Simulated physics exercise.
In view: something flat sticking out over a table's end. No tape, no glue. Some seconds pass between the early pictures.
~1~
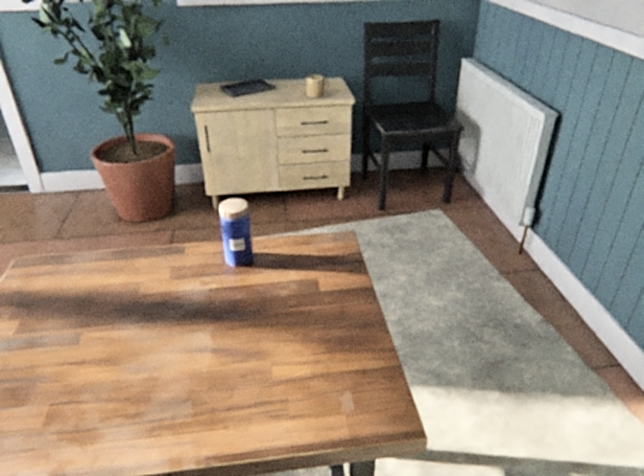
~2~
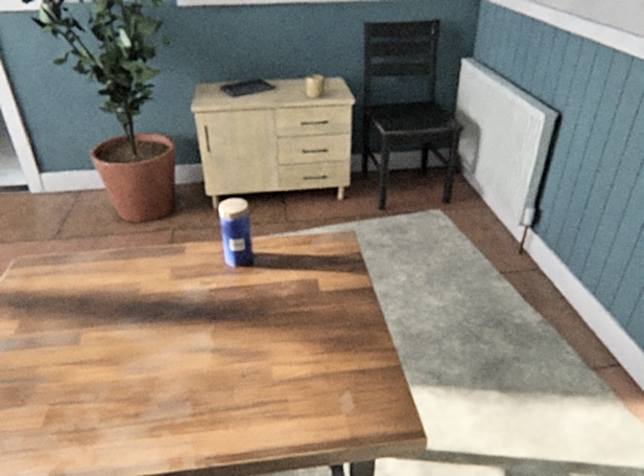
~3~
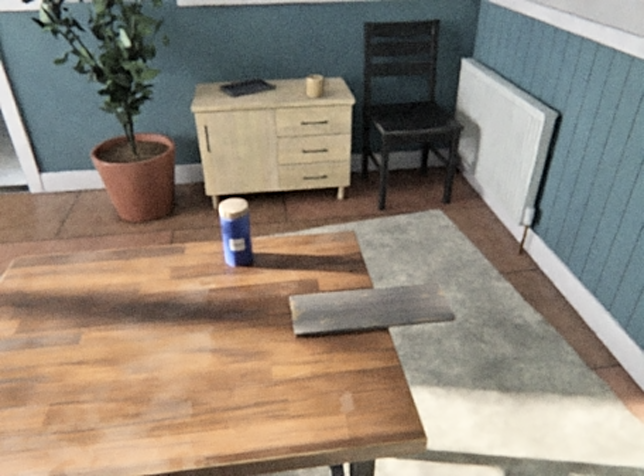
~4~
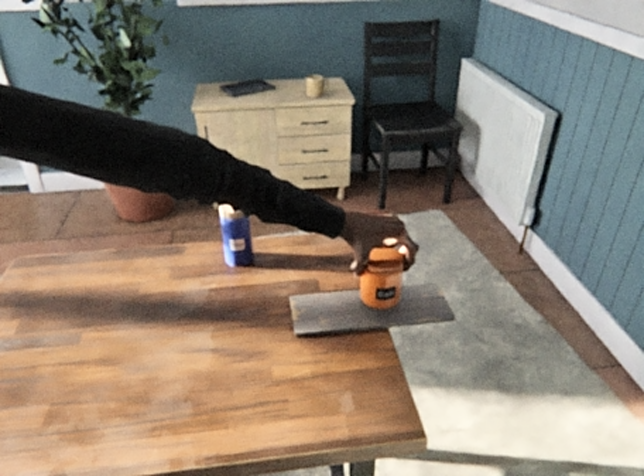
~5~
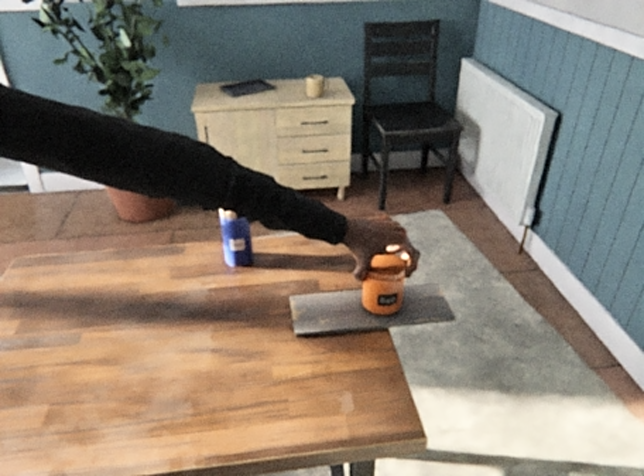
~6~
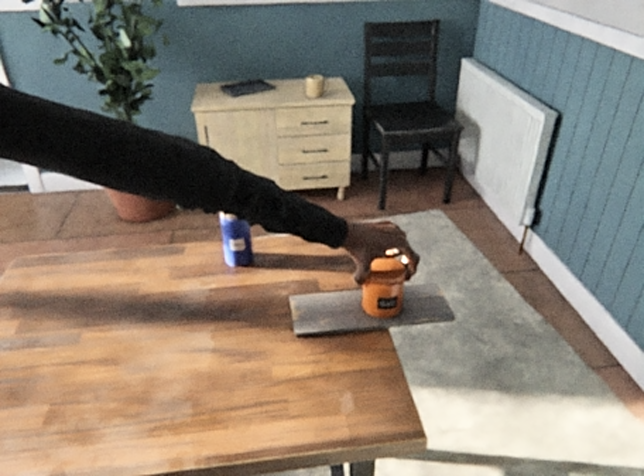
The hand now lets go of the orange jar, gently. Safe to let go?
The board keeps its balance.
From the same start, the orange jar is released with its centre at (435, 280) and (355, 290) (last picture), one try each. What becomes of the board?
First, it goes over; second, it holds.
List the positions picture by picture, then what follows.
In the first picture, the last thing is not in view yet; blue jar (237, 233).
In the second picture, the last thing is not in view yet; blue jar (237, 233).
In the third picture, the last thing is not in view yet; blue jar (237, 233).
In the fourth picture, still above its spot; orange jar (381, 277); blue jar (237, 233).
In the fifth picture, still above its spot; orange jar (384, 283); blue jar (237, 233).
In the sixth picture, set down, still held; orange jar (383, 287); blue jar (237, 233).
Then, 0.20 s on from there, no change.
Then, 0.50 s on from there, orange jar resting near (383, 287).
In the end, all 3 unmoved. At the end, from the last picture's camera, orange jar near (383, 287). The board stays on the table.
